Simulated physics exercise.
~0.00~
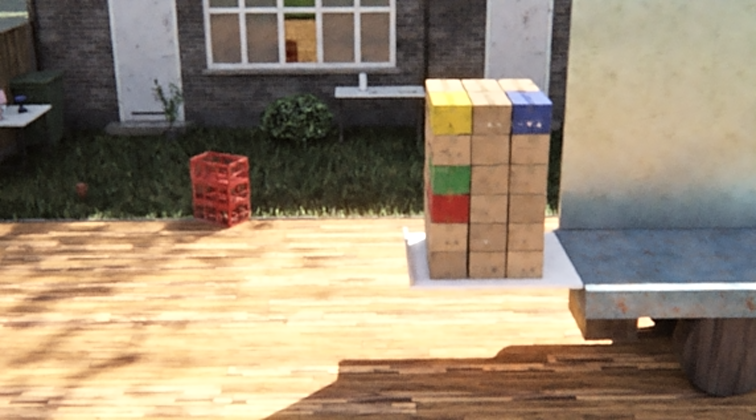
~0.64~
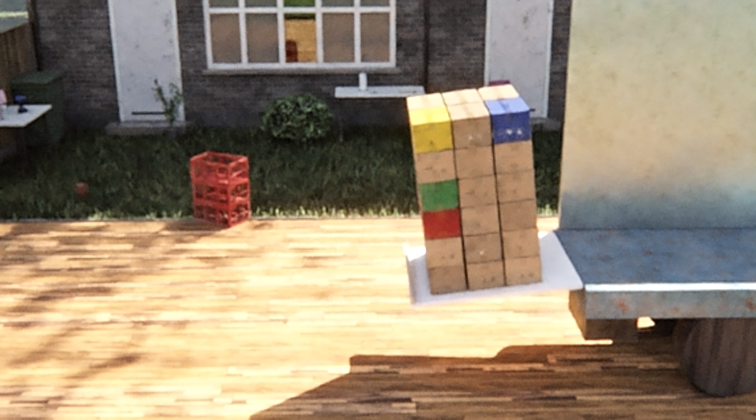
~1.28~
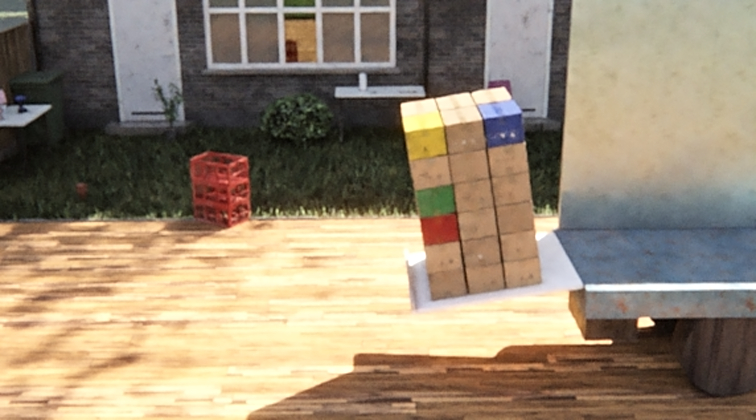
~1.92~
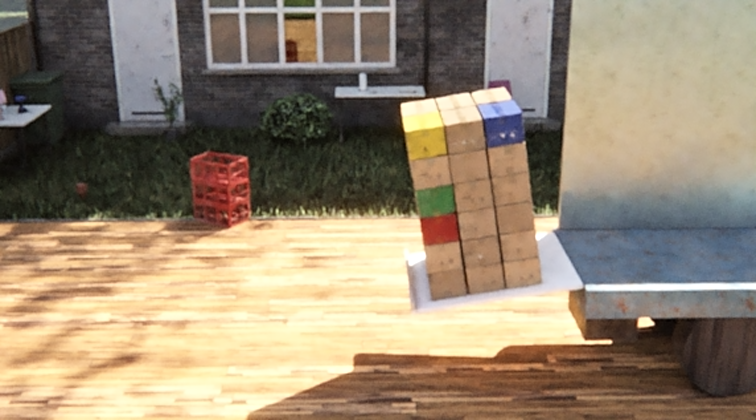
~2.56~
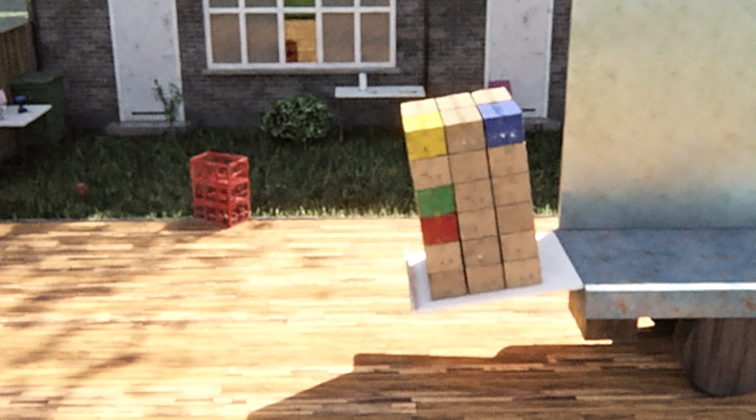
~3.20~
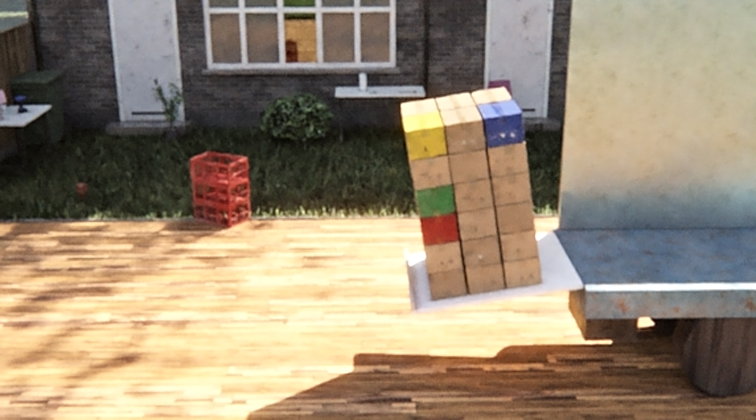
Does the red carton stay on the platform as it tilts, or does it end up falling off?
The red carton stays on the platform, still in its place in the leaning stack.
